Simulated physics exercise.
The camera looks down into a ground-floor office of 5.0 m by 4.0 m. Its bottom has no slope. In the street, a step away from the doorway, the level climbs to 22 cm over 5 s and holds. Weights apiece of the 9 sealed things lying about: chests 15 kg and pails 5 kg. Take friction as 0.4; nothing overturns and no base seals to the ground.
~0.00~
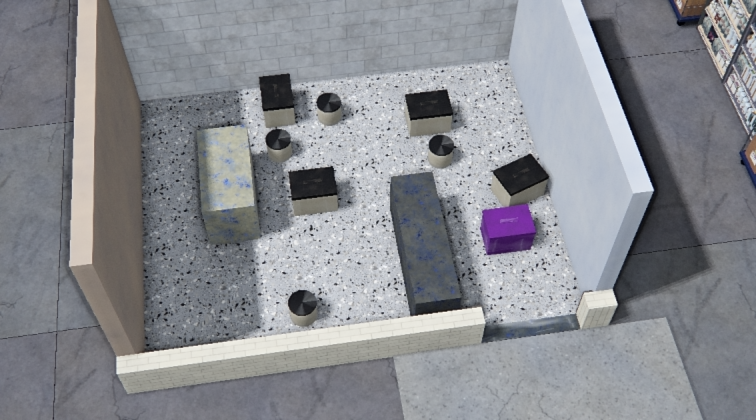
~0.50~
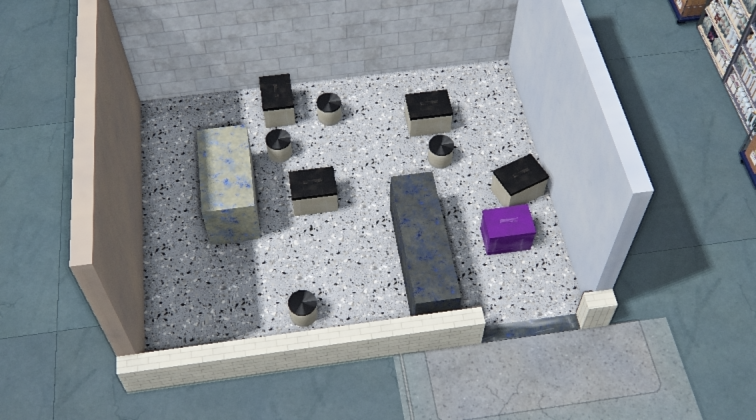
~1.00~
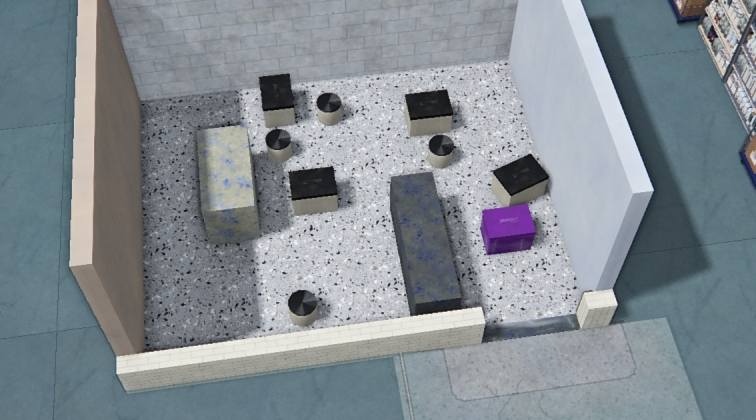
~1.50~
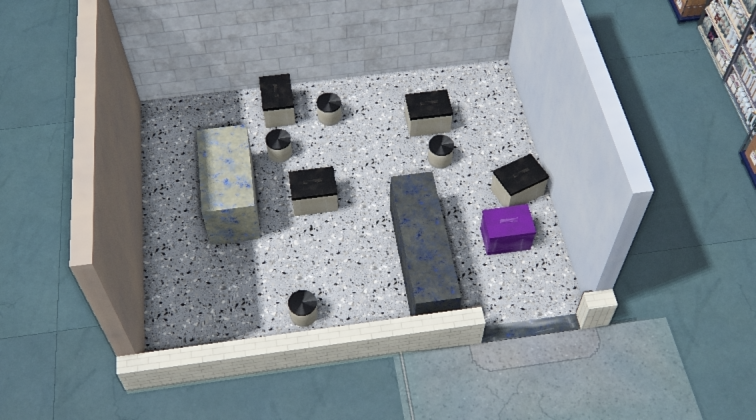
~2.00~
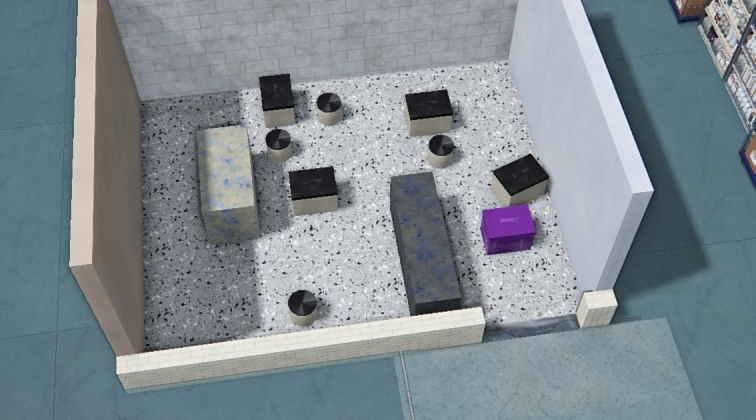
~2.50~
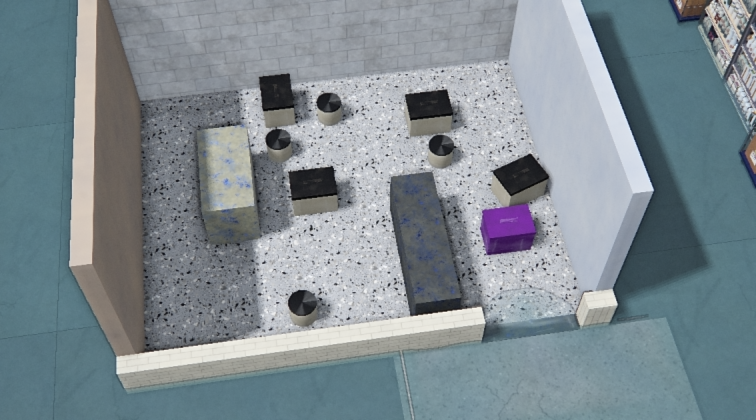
A walled ground-floor room with a speckled floor and a gap in its low front wall is seen from high above by a still camera. Black-topped chests and round pails stand about, with a pale mottled block at left, a darker one right of centre and a purple chest near the doorway. Water darkens the street, closes over the slab outside, and spreads just inside the doorway, while the furnishings stay put.
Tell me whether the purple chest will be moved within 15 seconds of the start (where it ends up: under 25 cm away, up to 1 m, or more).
The purple chest travels far.
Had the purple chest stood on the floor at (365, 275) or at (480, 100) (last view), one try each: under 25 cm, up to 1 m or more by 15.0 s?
In turn: It barely shifts; it gets carried off.
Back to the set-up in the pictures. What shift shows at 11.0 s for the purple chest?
Roughly 300 cm by then.
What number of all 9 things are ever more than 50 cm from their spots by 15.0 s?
I count 8.
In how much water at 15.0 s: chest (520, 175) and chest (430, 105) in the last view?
Roughly 19 and 13 cm.
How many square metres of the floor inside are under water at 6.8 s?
Roughly 8.0 m2.
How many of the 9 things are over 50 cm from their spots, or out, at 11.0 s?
7 of them.
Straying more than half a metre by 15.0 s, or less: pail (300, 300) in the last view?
It is less.
After 3.5 s the purple chest is near (509, 221), 0.0 m from its start, aground; 0 afloat.
After 6.8 s the purple chest is near (455, 121), 1.6 m from its start, afloat; 2 afloat.
After 11.0 s the purple chest is near (276, 165), 2.9 m from its start, afloat; 5 afloat.
After 15.0 s the purple chest is near (283, 258), 2.7 m from its start, afloat; 8 afloat.
